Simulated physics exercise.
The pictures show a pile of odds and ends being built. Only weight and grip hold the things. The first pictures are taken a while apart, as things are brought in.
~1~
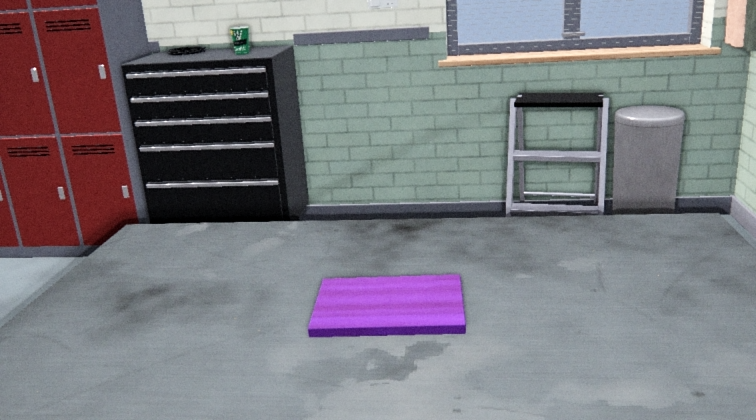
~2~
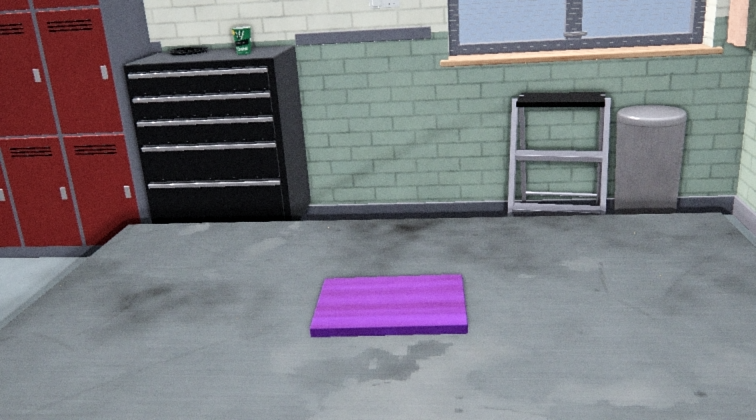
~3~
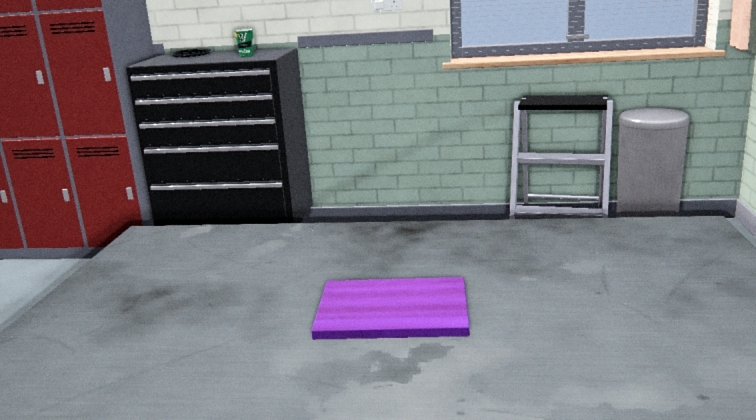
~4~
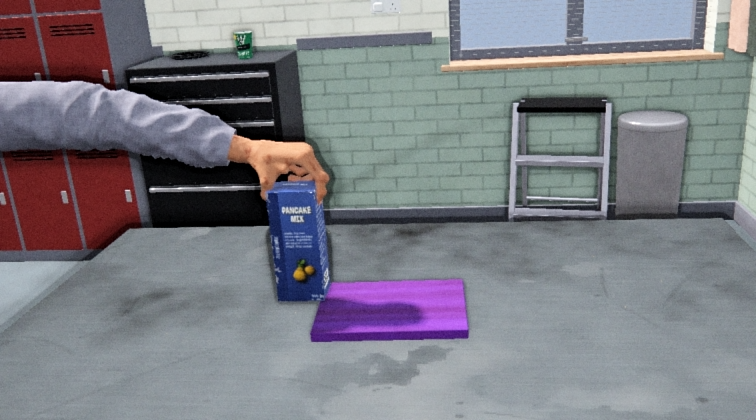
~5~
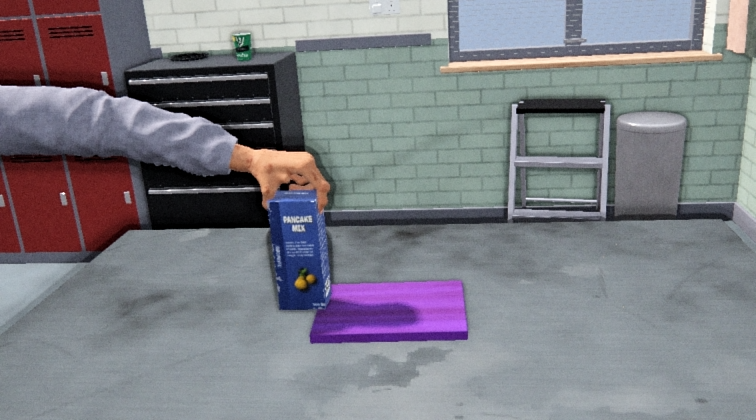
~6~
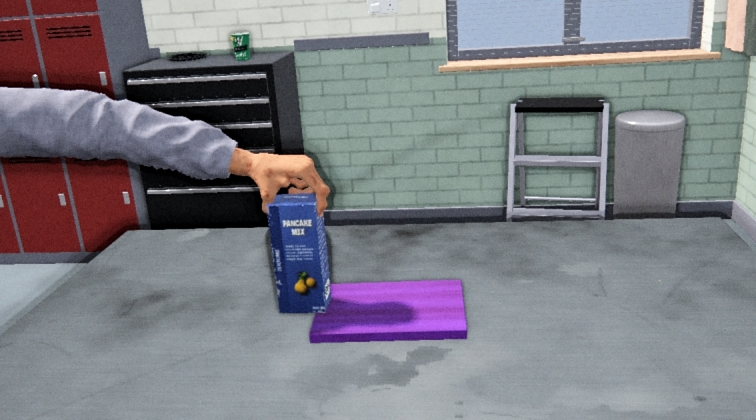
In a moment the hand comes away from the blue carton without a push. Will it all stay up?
It loses its balance.
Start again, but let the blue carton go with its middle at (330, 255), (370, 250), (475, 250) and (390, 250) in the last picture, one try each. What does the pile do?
First try: It holds; second try: It stays up; third try: It gives way; fourth try: It stays up.
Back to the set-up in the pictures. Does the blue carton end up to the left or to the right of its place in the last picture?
It goes to the left.
Then, 0.40 s past the last view, blue carton rocked 36° from its first pose near (264, 261).
Then, 0.50 s past the last view, blue carton now fallen.
Finally, fallen, blue carton; purple board still in place. Final places as the last picture's camera would see them, blue carton near (224, 294). The pile comes apart.
